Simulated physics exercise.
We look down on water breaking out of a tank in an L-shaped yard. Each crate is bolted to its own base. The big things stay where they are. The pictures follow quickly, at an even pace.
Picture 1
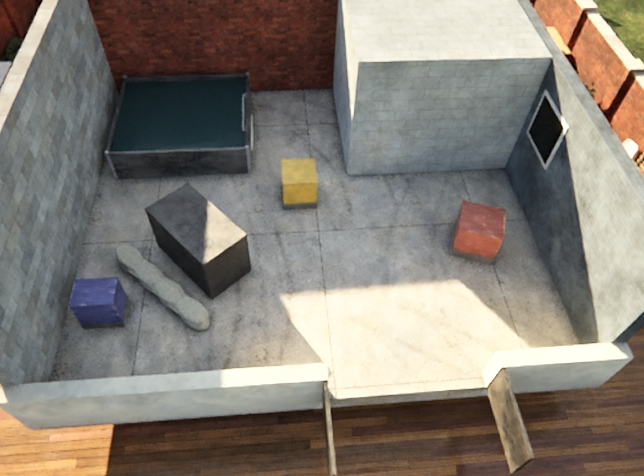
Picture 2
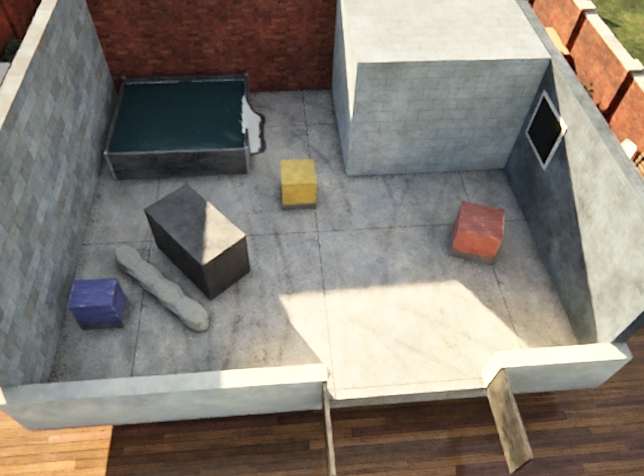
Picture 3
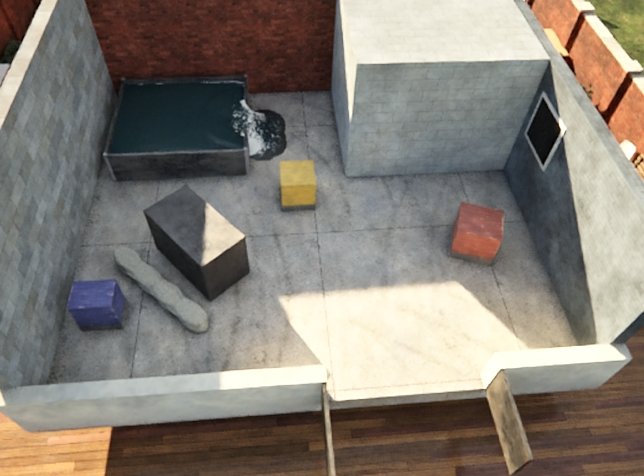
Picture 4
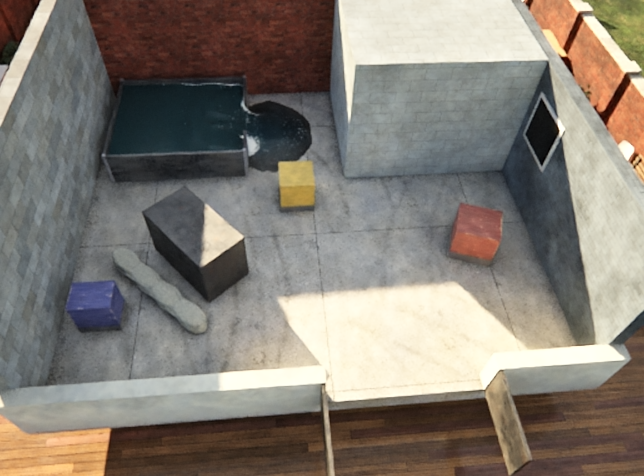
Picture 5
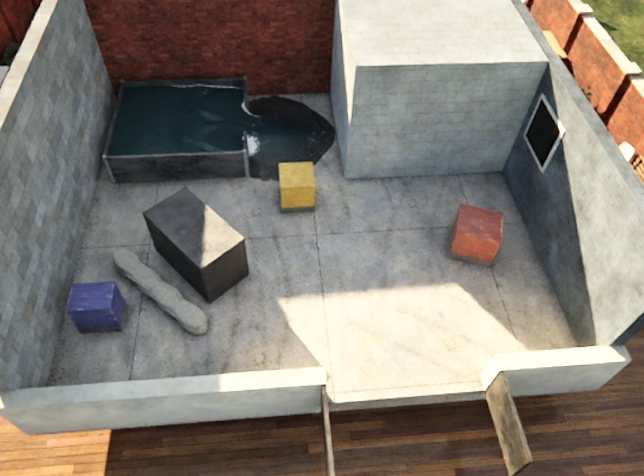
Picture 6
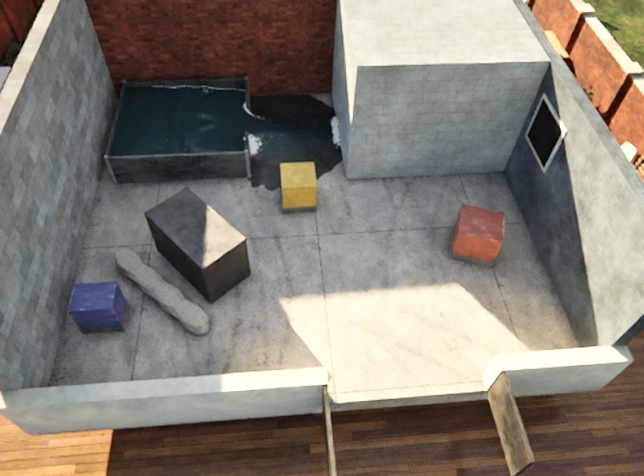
A walled grey yard with a large pale block at the upper right is seen from high above, the view almost still. An open tank of dark water stands at the upper left, with a yellow cube near its right, a dark box, a lumpy grey log and a blue cube below, and a red cube at right. Water pours from the tank's right side, foaming, and spreads rightward across the floor to the pale block.
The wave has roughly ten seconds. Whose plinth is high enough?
The red crate stays dry; the yellow crate gets wet; the blue crate stays dry.
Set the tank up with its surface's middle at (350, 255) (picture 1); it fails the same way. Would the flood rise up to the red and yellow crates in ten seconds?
Red is soaked; yellow is topped.
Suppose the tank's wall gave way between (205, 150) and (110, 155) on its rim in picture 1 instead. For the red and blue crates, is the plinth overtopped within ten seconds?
My reading: Red is spared; blue takes water.
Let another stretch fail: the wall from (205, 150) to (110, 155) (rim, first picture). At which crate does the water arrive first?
The blue crate.
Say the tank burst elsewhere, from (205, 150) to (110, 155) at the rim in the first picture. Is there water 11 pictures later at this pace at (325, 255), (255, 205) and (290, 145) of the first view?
In that order: Awash, wet, dry.
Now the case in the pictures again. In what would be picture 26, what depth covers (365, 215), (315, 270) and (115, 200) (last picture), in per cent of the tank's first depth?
Roughly 8, 4 and 0 per cent, in turn.
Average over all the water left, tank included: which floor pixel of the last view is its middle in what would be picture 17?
Roughly at (231, 140).
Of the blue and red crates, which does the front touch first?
It is the red one.
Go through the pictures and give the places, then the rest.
The first frame shows still water in the open tank at (183, 114).
In the second frame, water pours out at (247, 126) and has run to (257, 115).
In the third frame, water pours out at (246, 129) and has run to (275, 116).
In the fourth frame, the front is at (304, 122), out from the gap at (245, 130).
In the fifth frame, the front is at (331, 131), out from the gap at (246, 131).
In the sixth frame, the front is at (334, 112), out from the gap at (247, 131).
A moment on, water covers 15 % of the floor; the red crate not reached, the yellow crate water round its plinth, the blue crate not reached.
Next, water covers 20 % of the floor; the red crate not reached, the yellow crate water round its plinth, the blue crate not reached.
Then, water covers 45 % of the floor; the red crate water round its plinth, the yellow crate water round its plinth, the blue crate not reached.
Later, water covers 75 % of the floor; the red crate water round its plinth, the yellow crate water round its plinth, the blue crate water round its plinth.
In the end, water covers 95 % of the floor; the red crate stayed above the water, the yellow crate was topped, the blue crate stayed above the water.
